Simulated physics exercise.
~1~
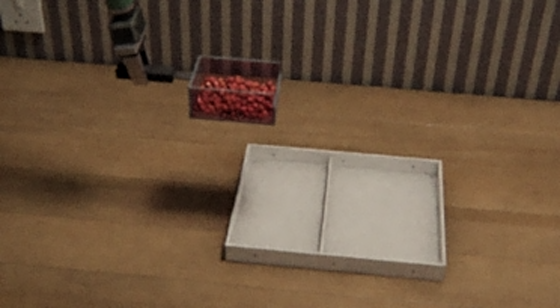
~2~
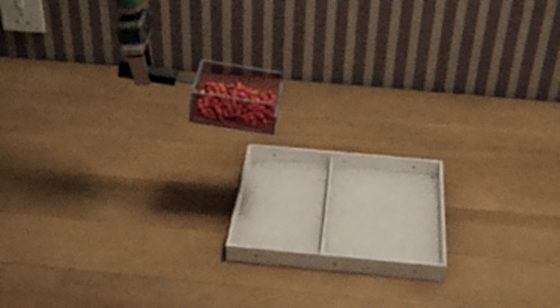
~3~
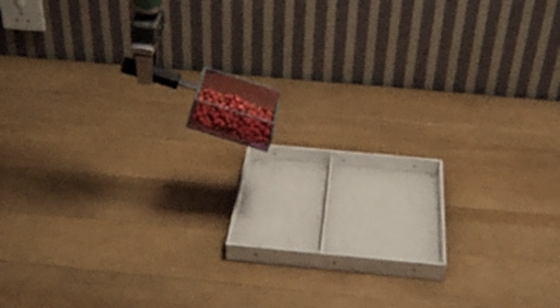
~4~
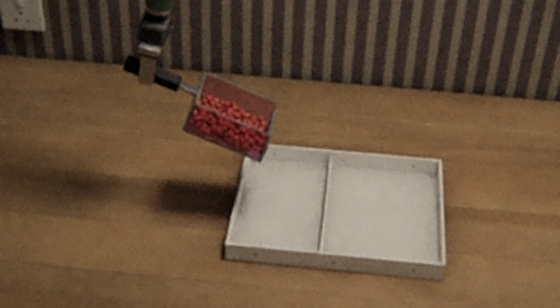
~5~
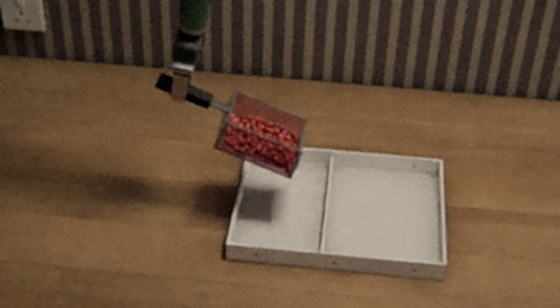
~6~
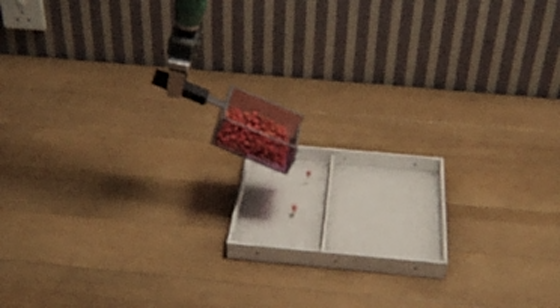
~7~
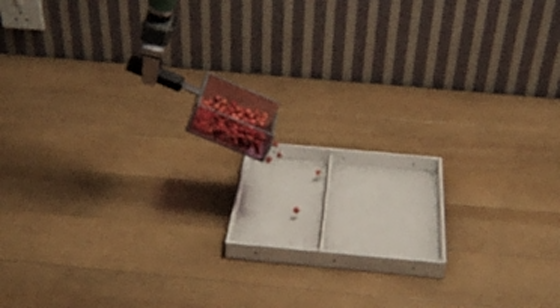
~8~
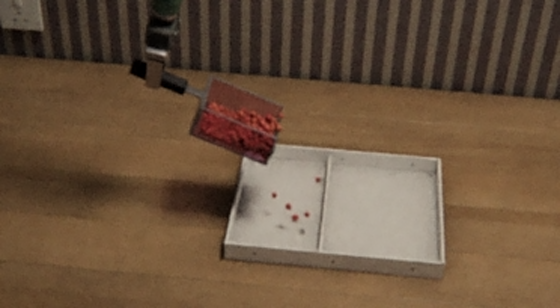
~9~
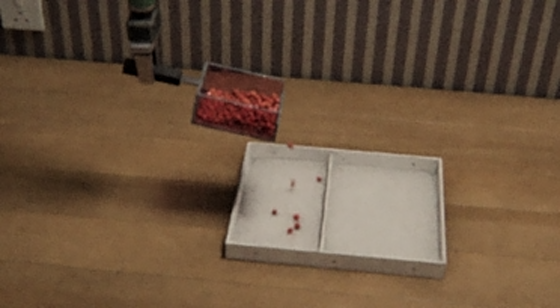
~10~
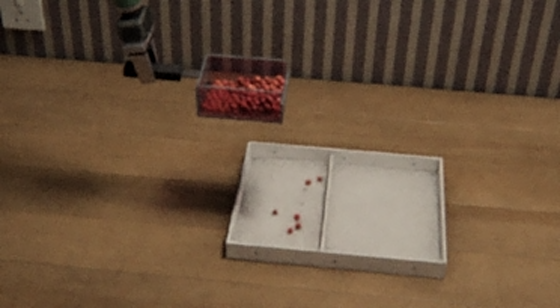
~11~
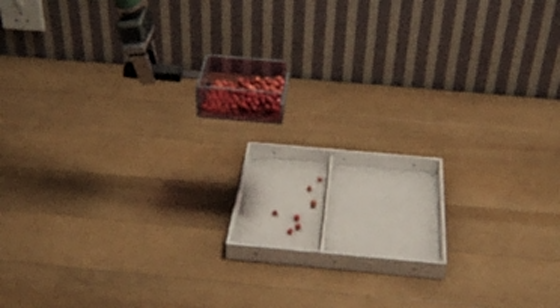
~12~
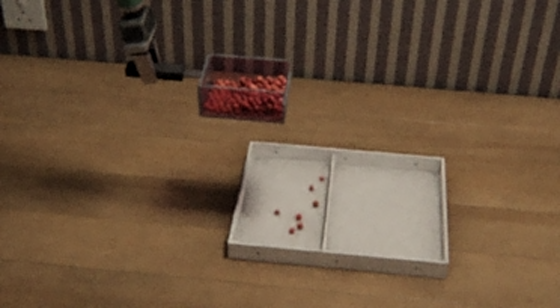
A robot arm lowered and tipped a clear box of red beads over a white divided tray, moved it right and back left as a few beads dropped into the left section, then raised and levelled the box, still holding most of them.
